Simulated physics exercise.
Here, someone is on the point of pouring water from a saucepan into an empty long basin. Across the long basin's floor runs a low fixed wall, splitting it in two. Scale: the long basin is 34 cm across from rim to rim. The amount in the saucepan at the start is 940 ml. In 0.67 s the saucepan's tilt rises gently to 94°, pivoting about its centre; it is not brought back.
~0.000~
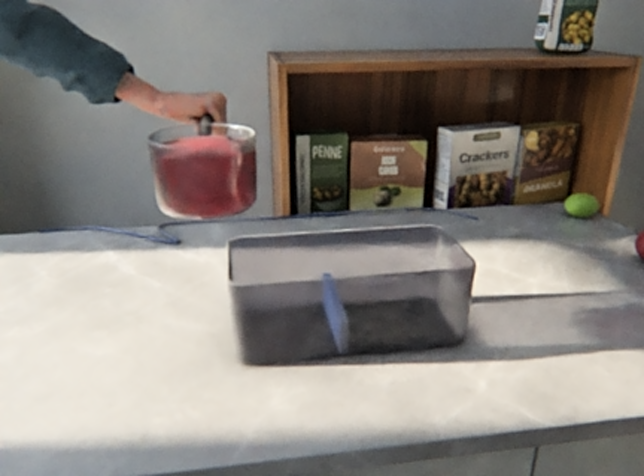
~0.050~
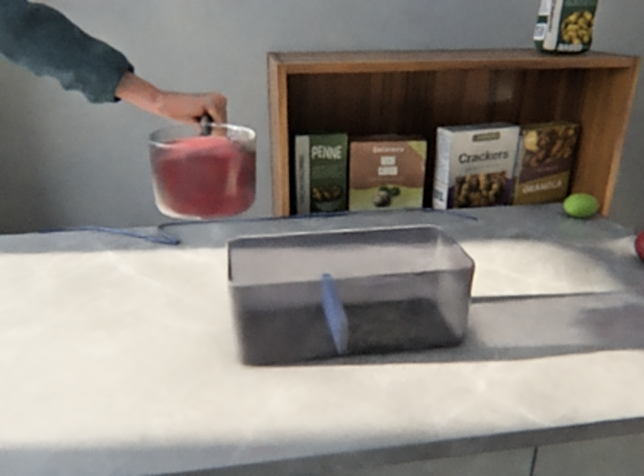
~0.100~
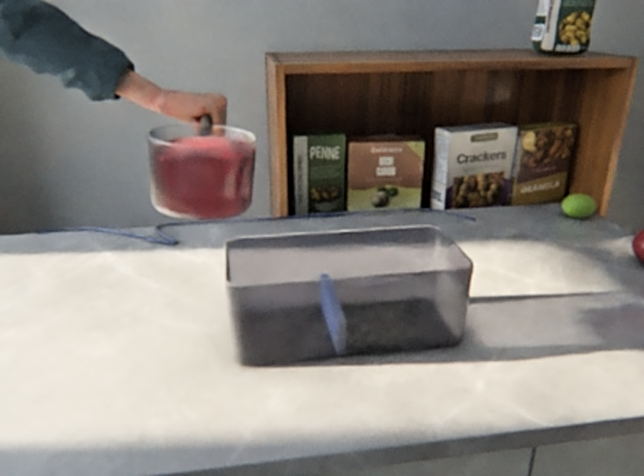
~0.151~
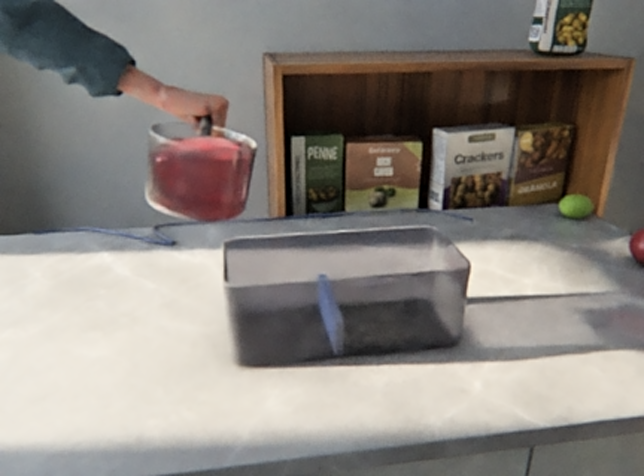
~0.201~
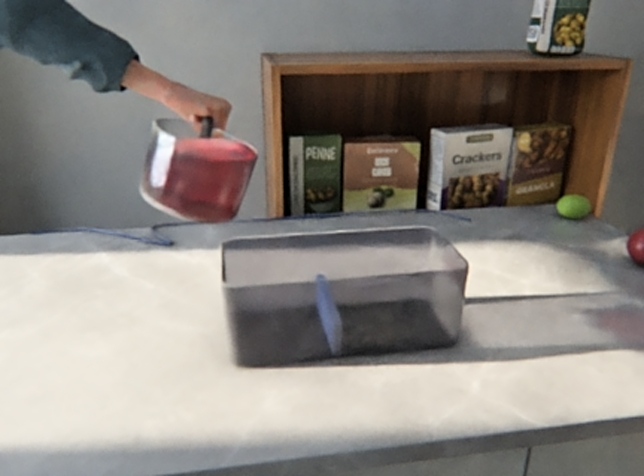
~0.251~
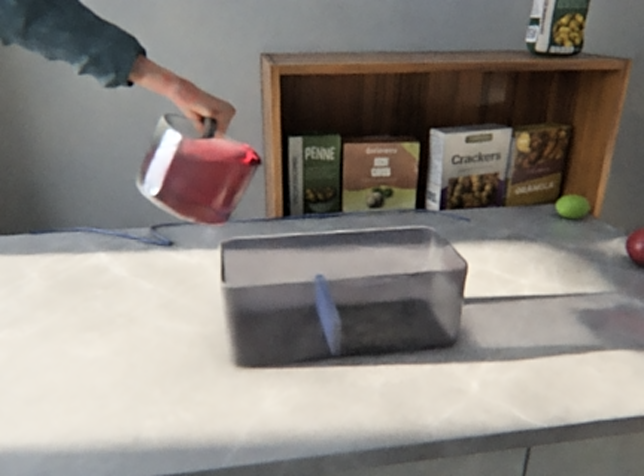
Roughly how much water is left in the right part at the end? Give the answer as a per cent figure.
Roughly 7 per cent is left in the right part.
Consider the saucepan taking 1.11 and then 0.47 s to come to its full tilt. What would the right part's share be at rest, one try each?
I'd say 15 percent on the first go, 5 percent on the next.
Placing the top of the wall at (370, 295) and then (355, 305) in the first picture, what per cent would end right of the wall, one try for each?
One try each: Around 5 percent and then around 10 percent.
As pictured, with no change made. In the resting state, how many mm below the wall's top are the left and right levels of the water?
I'd say some 14 mm on the left and some 52 mm on the right.
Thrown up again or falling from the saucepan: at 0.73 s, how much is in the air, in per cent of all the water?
Near 12 percent.
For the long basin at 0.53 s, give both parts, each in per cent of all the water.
Around 16 on the left and around 0 on the right.
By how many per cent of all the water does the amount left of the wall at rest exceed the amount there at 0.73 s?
Roughly 24 per cent.
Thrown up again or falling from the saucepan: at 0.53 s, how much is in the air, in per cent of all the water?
About 32 per cent.
Then, 0.53 s in, the tilt is 84° and 51 per cent is still to pour, 17 is left of the wall and 0 right of it.
Then, 0.73 s in, the tilt is 94° and 16 per cent is still to pour, 68 is left of the wall and 4 right of it.
Then, 0.94 s in, the tilt is 94° and 6 per cent is still to pour, 84 is left of the wall and 5 right of it.
Then, 1.17 s in, the tilt is 94° and 2 per cent is still to pour, 90 is left of the wall and 6 right of it.
Finally, 92 per cent lies left of the wall, 7 right of it and 1 outside.
